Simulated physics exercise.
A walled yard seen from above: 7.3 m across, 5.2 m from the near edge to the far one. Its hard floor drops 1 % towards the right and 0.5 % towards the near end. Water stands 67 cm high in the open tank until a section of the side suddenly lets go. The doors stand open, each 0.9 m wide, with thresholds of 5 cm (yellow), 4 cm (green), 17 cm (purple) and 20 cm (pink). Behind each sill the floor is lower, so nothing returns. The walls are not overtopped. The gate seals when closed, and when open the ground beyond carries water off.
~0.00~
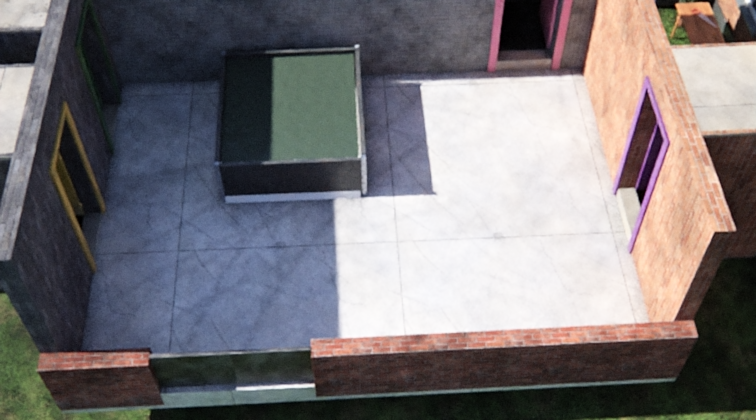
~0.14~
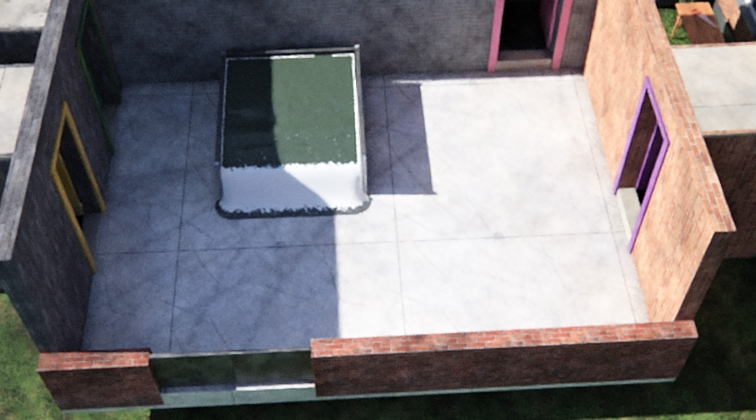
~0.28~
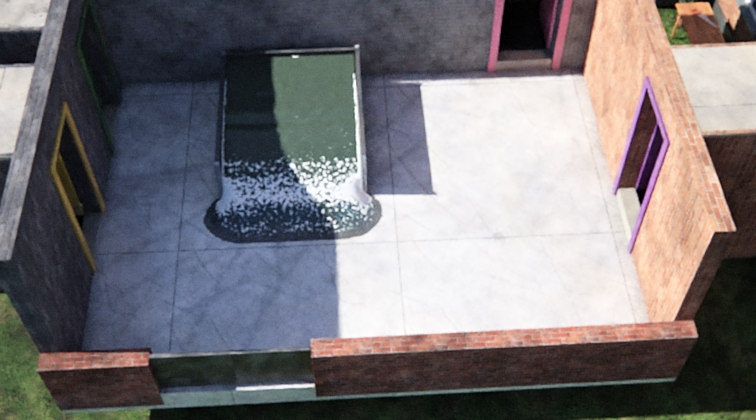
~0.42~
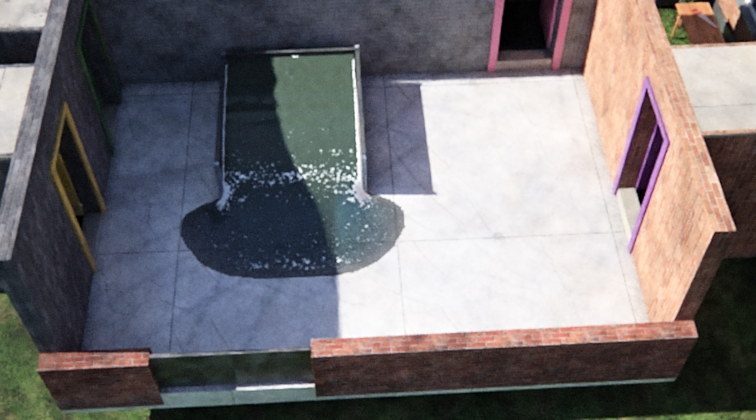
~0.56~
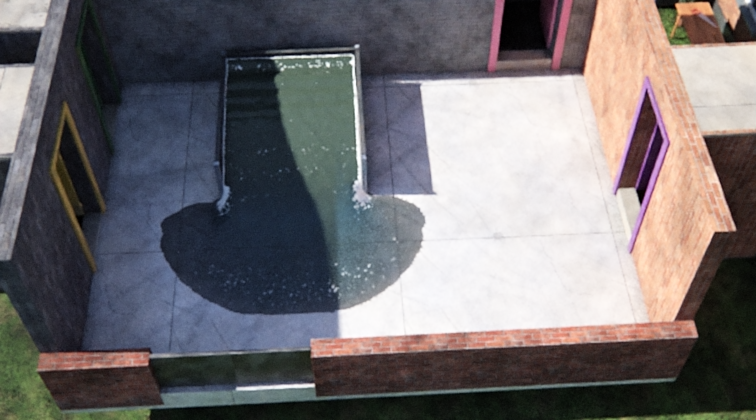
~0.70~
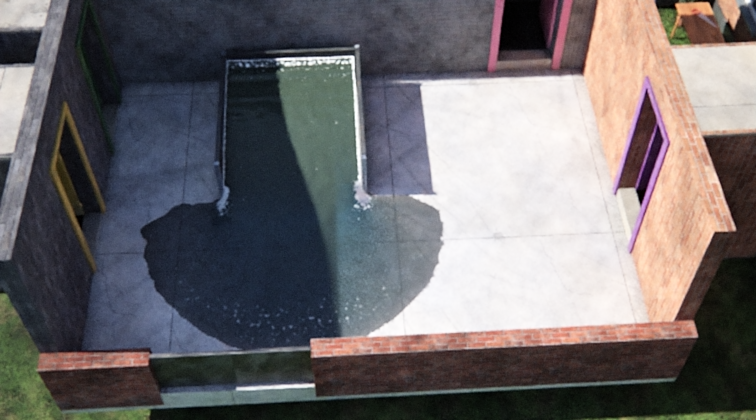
To begin with, a dark open tank of greenish water stands still near the back wall of a walled yard with coloured doorways. Its near side gives way and water pours out in a white, foaming rush, then spreads across the pale floor in a widening, dark, rounded pool towards the low brick wall.
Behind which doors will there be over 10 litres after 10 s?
Within that time: At the yellow door it exceeds the limit; at the green door it exceeds the limit; at the purple door it does not reach the limit; at the pink door it does not reach the limit.
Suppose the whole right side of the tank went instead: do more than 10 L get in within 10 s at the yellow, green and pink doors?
Then: Yellow above, green below, pink above.
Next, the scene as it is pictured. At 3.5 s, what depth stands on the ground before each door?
In cm: Yellow 9, green 0, purple 13, pink 0.
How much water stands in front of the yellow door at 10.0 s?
Roughly 7.0 cm deep.
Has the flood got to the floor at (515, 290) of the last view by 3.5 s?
It is under water.
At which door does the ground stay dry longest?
Last comes the pink one.
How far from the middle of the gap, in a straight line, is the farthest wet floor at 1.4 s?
About 3.6 m.
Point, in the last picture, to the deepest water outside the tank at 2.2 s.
At about (78, 380).
After 1.4 s water covers 35 % of the floor and is deepest (39 cm) near (296, 370); yellow door not reached, green door not reached, purple door not reached, pink door not reached.
After 2.2 s water covers 40 % of the floor and is deepest (44 cm) near (78, 380); yellow door 2 cm at the sill, 0 L in, green door not reached, purple door not reached, pink door not reached.
After 3.5 s water covers 55 % of the floor and is deepest (33 cm) near (652, 353); yellow door 9 cm at the sill, 2 L in, green door not reached, purple door 13 cm at the sill, 0 L in, pink door not reached.
After 6.0 s water covers 85 % of the floor and is deepest (20 cm) near (580, 82); yellow door 7 cm at the sill, 19 L in, green door 6 cm at the sill, 0 L in, purple door 13 cm at the sill, 0 L in, pink door 16 cm at the sill, 0 L in.
After 10.0 s water covers 100 % of the floor and is deepest (14 cm) near (578, 74); yellow door 7 cm at the sill, 25 L in, green door 8 cm at the sill, 79 L in, purple door 10 cm at the sill, 0 L in, pink door 12 cm at the sill, 0 L in.
